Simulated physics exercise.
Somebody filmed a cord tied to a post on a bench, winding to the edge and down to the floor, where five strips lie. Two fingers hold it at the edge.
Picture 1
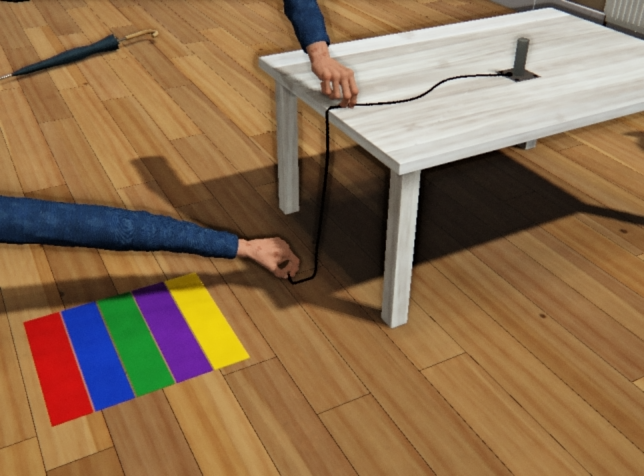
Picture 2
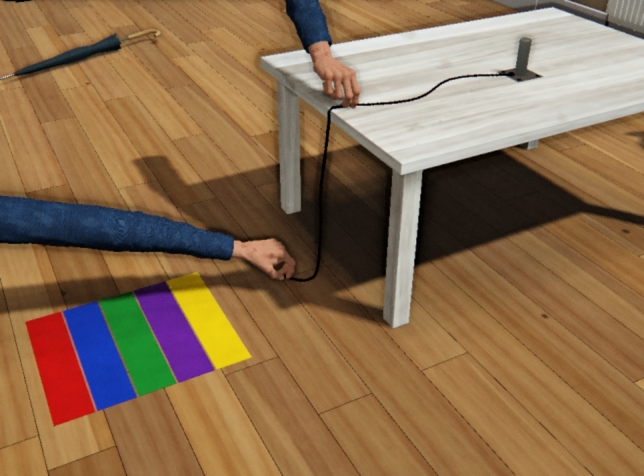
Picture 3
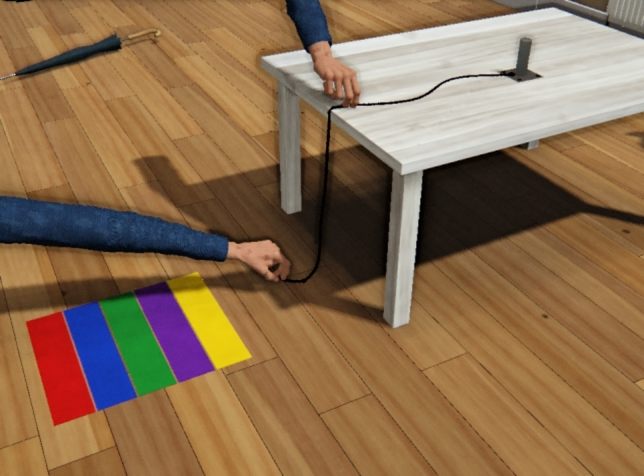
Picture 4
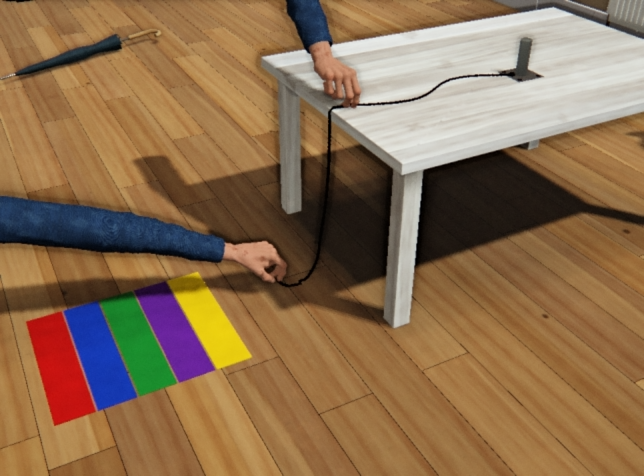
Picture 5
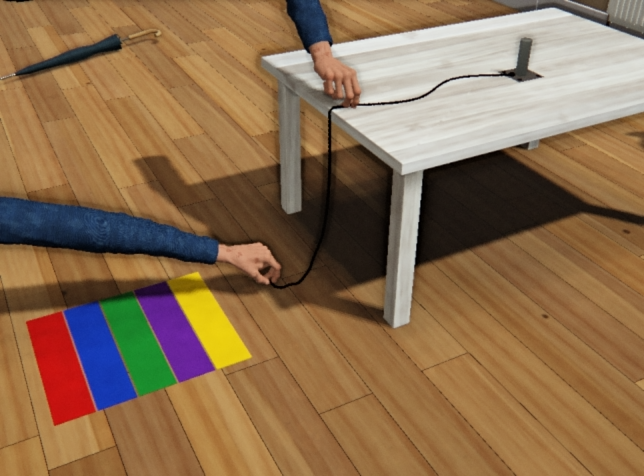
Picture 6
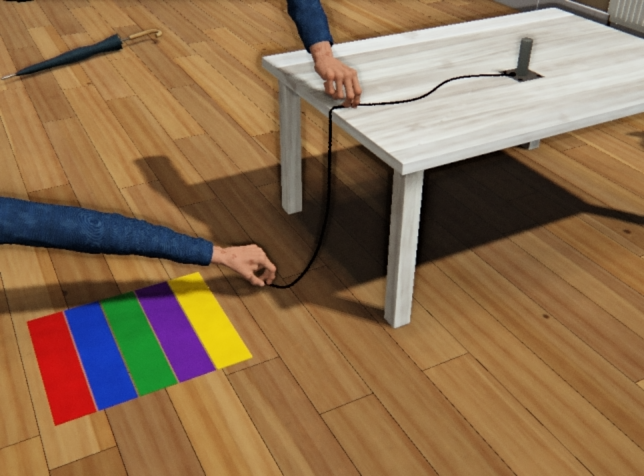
A hand in a blue sleeve, low at the left, draws the lower end of a black cord slowly and slightly leftward just above a wooden floor, seen from above at an angle. Another hand pins the cord at the edge of a whitish table, where it winds from a dark post. Red, blue, green, purple and yellow strips lie below the moving arm, and the camera barely shifts.
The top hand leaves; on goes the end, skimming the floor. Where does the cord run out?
Over purple.
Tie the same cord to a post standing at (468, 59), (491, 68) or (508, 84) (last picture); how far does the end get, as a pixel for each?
About (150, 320), (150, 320) and (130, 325).
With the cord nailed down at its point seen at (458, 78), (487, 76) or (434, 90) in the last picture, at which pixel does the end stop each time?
In that order: (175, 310), (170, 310) and (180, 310).
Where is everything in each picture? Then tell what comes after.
End (289, 274); yellow (222, 346); purple (186, 358); green (148, 371); blue (108, 384); red (66, 398), in the first frame.
End (285, 276); cord through (483, 76) (432, 90) (376, 104) (327, 136) (321, 201) (318, 263), in the second frame.
End (280, 278), in the third frame.
End (276, 279); cord through (484, 76) (433, 90) (376, 104) (329, 136) (326, 200) (315, 263), in the fourth frame.
End (270, 280), in the fifth frame.
End (265, 282); cord through (484, 76) (433, 90) (377, 104) (330, 136) (328, 200) (310, 263), in the sixth frame.
Soon after, end near (228, 294); short of the strips.
Then, end near (191, 305); over yellow.
At full stretch, end near (168, 312); over purple. The end stops over the purple strip.
